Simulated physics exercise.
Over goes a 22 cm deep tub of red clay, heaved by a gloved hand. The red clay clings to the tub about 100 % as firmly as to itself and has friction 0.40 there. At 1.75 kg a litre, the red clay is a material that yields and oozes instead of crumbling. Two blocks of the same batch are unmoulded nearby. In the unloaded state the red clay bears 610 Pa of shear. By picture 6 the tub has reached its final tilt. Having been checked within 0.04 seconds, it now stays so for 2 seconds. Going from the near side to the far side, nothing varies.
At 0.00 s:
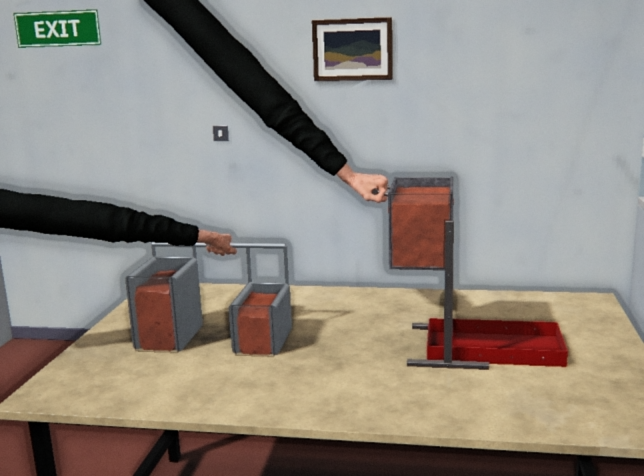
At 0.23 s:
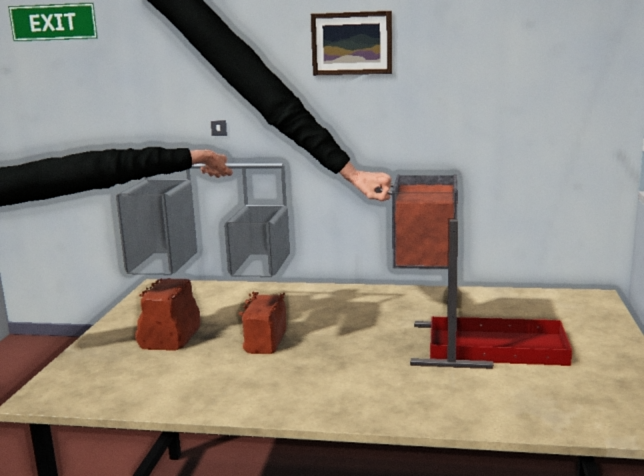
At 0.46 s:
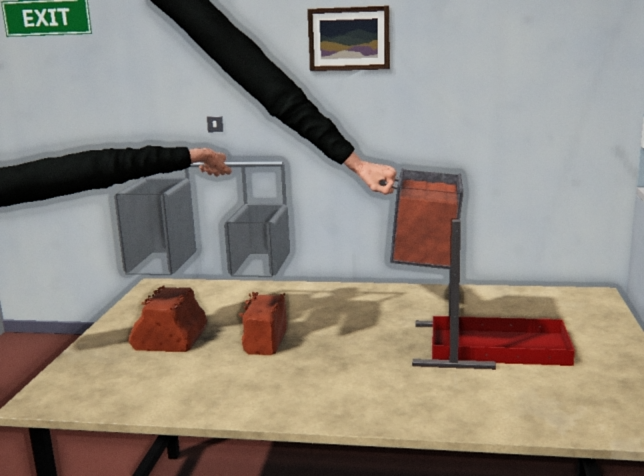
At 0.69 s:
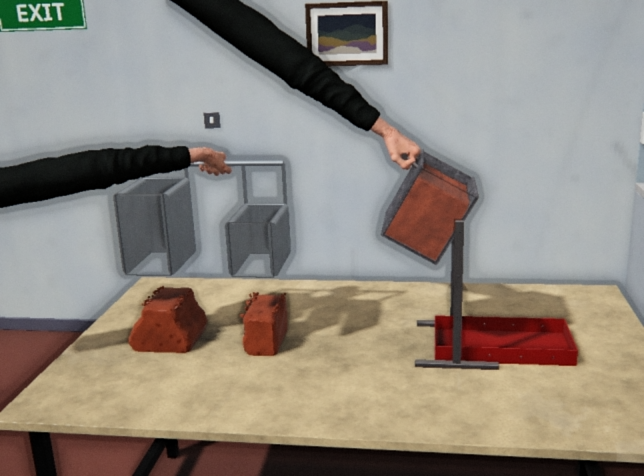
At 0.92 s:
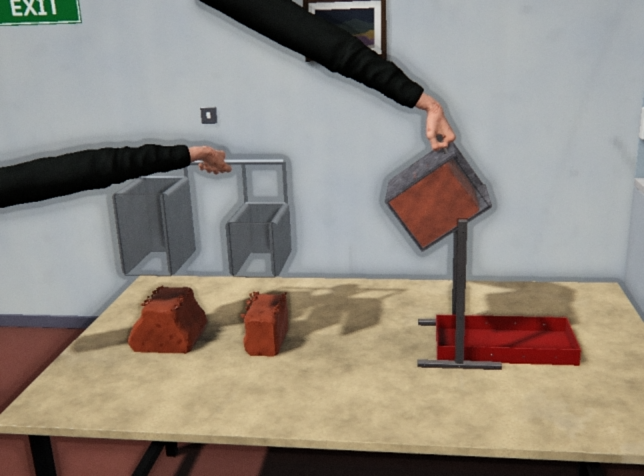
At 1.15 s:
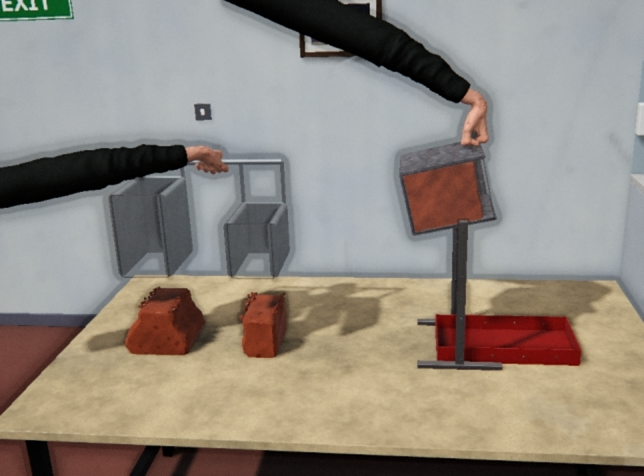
At first, one hand grips a frame of grey moulds around two red clay blocks while another holds a tub of clay on a stand. The moulds lift off, and the left block slumps slightly. Then the right hand turns the tub steadily over to a steep tilt, the clay staying inside.
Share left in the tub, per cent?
100 per cent.
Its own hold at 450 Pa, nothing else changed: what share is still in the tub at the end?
In that case close to 100 in a hundred.
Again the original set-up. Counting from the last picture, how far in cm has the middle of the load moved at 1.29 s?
Shift: Some 0 cm.
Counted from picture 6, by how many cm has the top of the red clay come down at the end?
0 cm.
By 1.29 s, the tub is at 78 degrees and holds 100 %.
By 1.46 s, the tub is at 78 degrees and holds 100 %.
By 1.63 s, the tub is at 78 degrees and holds 100 %.
By 1.80 s, the tub is at 78 degrees and holds 100 %.
By 3.15 s, at the end, the tub is at 78 degrees and holds 100 %.
